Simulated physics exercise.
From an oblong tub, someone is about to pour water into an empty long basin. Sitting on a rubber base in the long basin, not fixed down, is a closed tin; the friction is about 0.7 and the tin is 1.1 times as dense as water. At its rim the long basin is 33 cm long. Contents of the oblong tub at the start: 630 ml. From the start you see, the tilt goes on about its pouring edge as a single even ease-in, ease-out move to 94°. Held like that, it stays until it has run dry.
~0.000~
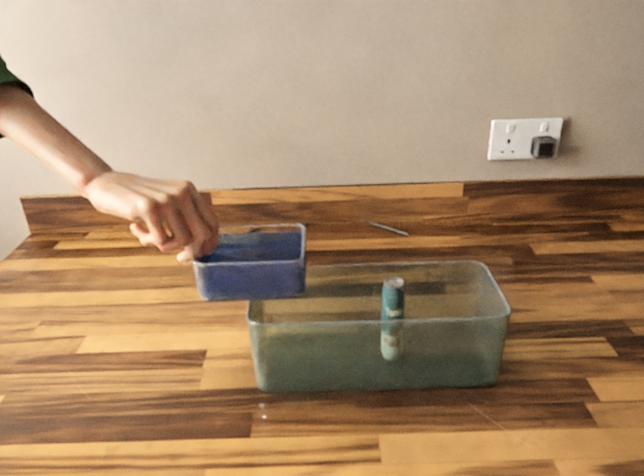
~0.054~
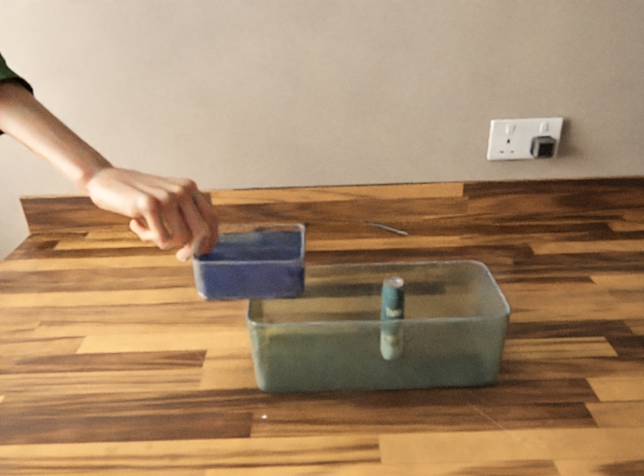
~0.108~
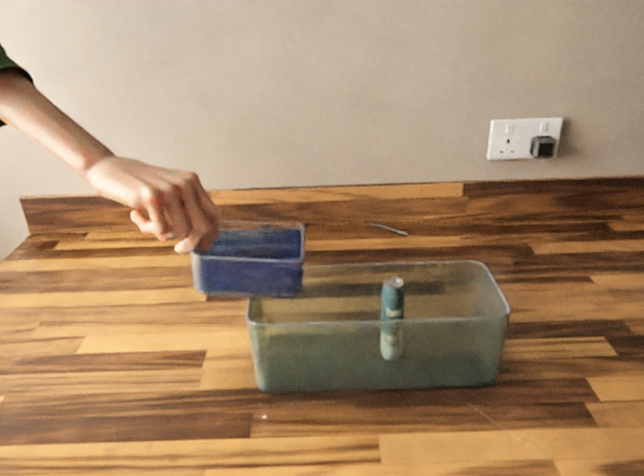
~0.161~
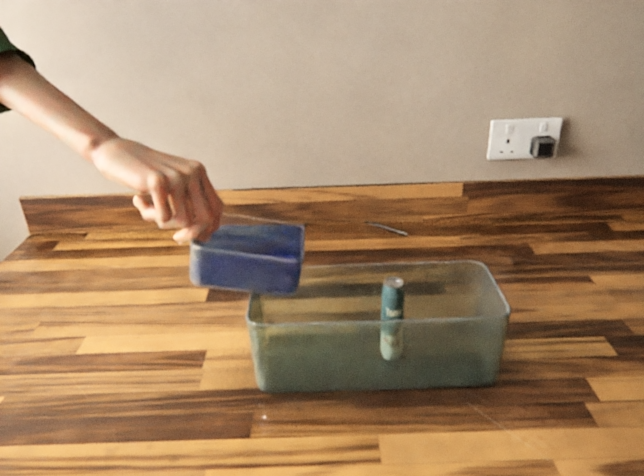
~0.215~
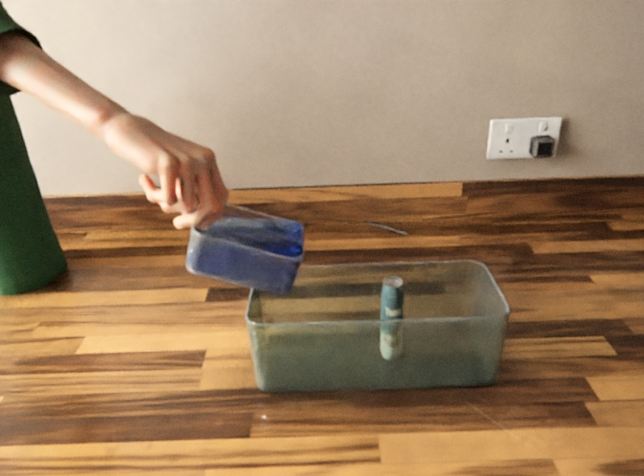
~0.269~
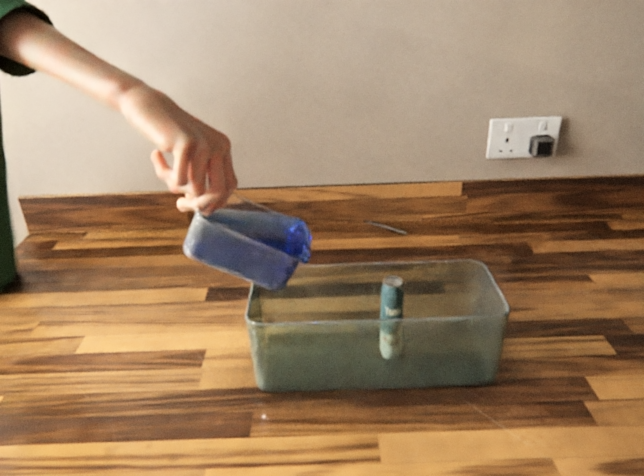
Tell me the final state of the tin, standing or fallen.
It will tip.
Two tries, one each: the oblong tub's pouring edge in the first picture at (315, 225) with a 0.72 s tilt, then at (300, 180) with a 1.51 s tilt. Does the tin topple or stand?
In the first try it remains standing; in the second it remains standing.
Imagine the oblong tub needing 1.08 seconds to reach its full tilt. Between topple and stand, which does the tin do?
Holds steady.
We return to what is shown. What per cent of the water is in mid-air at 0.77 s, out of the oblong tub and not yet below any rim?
Close to 5 in every hundred parts.
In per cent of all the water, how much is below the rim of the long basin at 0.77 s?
About 88 %.
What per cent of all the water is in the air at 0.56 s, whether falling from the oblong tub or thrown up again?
48 %.
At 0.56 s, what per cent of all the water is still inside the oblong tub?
Around 24 percent.
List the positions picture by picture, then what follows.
In the first frame, it leans 0°; its right rim is at (304, 243); the water meets the walls at (203, 249) and (303, 246); the long basin's rim runs from (252, 295) to (497, 288); the tin's top is at (394, 286).
In the second frame, it leans 1°; its right rim is at (304, 243); the water meets the walls at (202, 248) and (302, 245).
In the third frame, it leans 5°; its right rim is at (304, 243); the water meets the walls at (201, 245) and (302, 242).
In the fourth frame, it leans 11°; its right rim is at (303, 243); the water meets the walls at (200, 240) and (302, 239).
In the fifth frame, it leans 19°; its right rim is at (302, 243); the water meets the walls at (198, 232) and (300, 237); 3 per cent is over the edge.
In the sixth frame, it leans 28°; its right rim is at (302, 243); the water meets the walls at (196, 221) and (299, 234); 7 per cent is over the edge.
After 0.56 s the tilt is 82° and 24 per cent is still to pour; the tin stands where it began.
After 0.77 s the tilt is 94° and 5 per cent is still to pour; the tin leans 15°.
After 0.99 s the tilt is 94° and 2 per cent is still to pour; the tin lies on its side.
After 1.23 s the tilt is 94° and 0 per cent is still to pour; the tin lies on its side.
In the end the tin lies on its side.
